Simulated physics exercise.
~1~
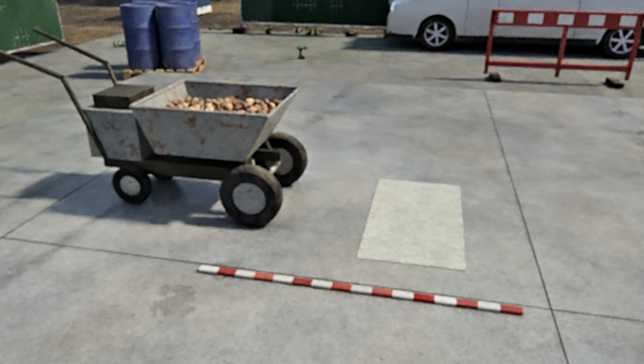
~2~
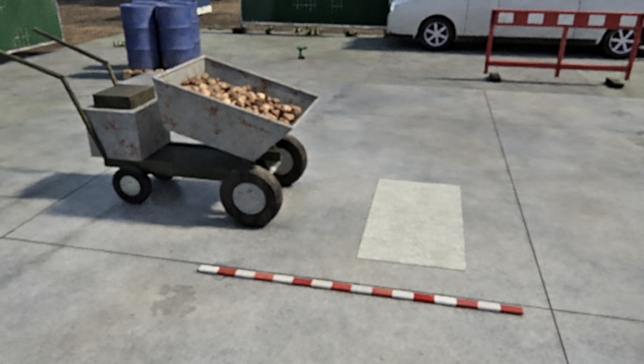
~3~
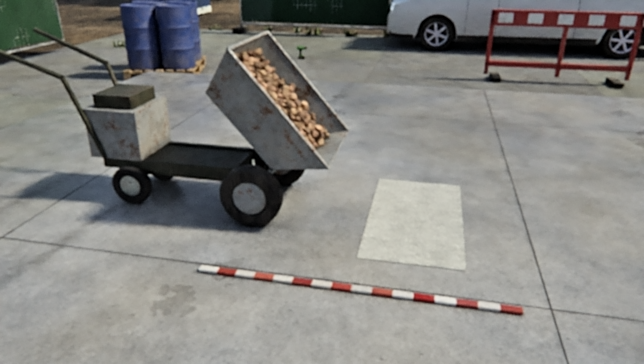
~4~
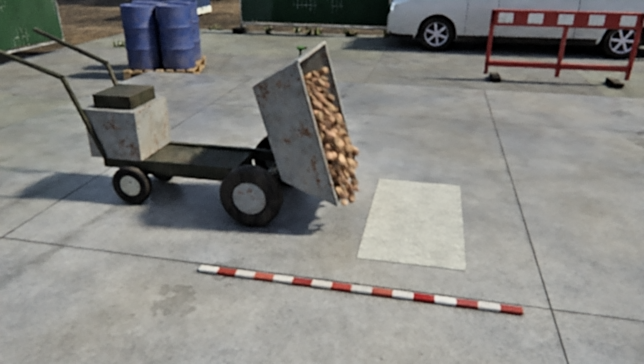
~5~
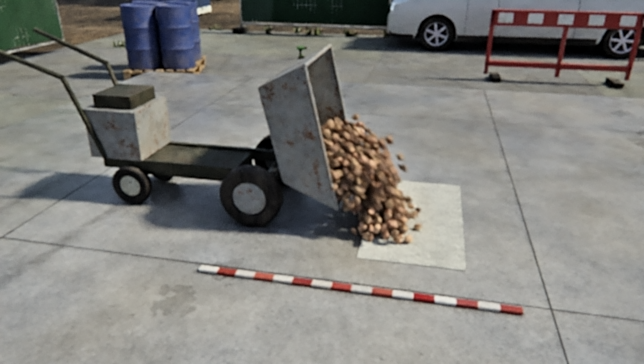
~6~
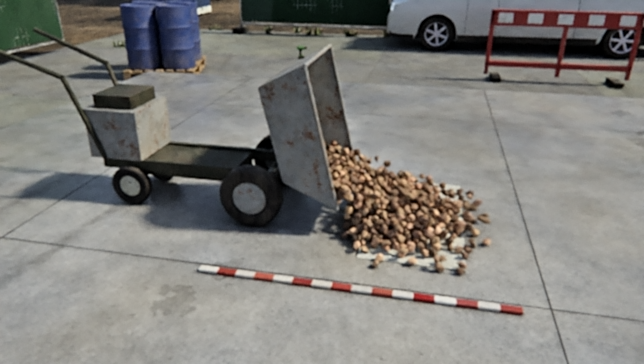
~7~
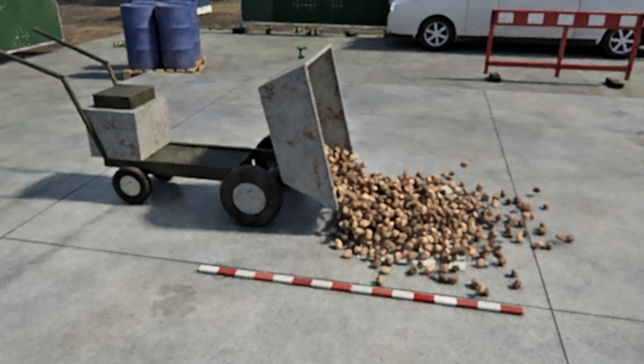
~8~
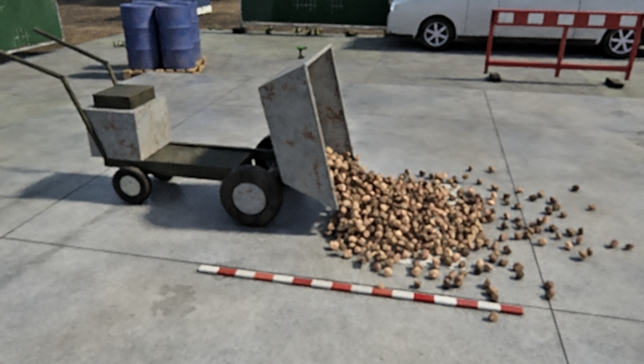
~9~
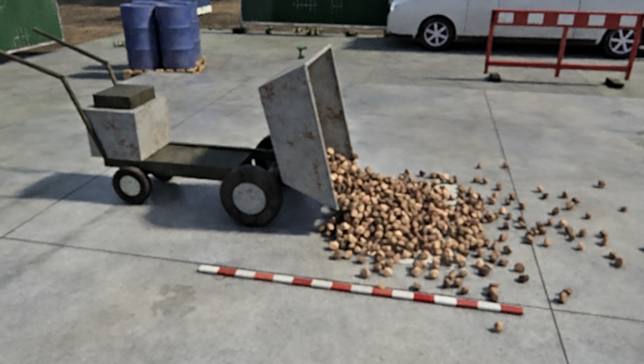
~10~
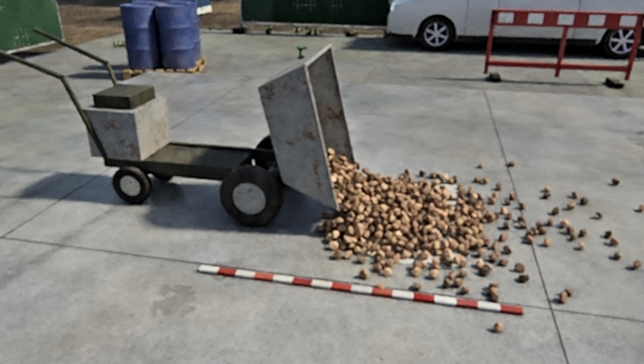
A gray skip tips forward, spilling brown stones that cover the pale sheet and scatter rightward.
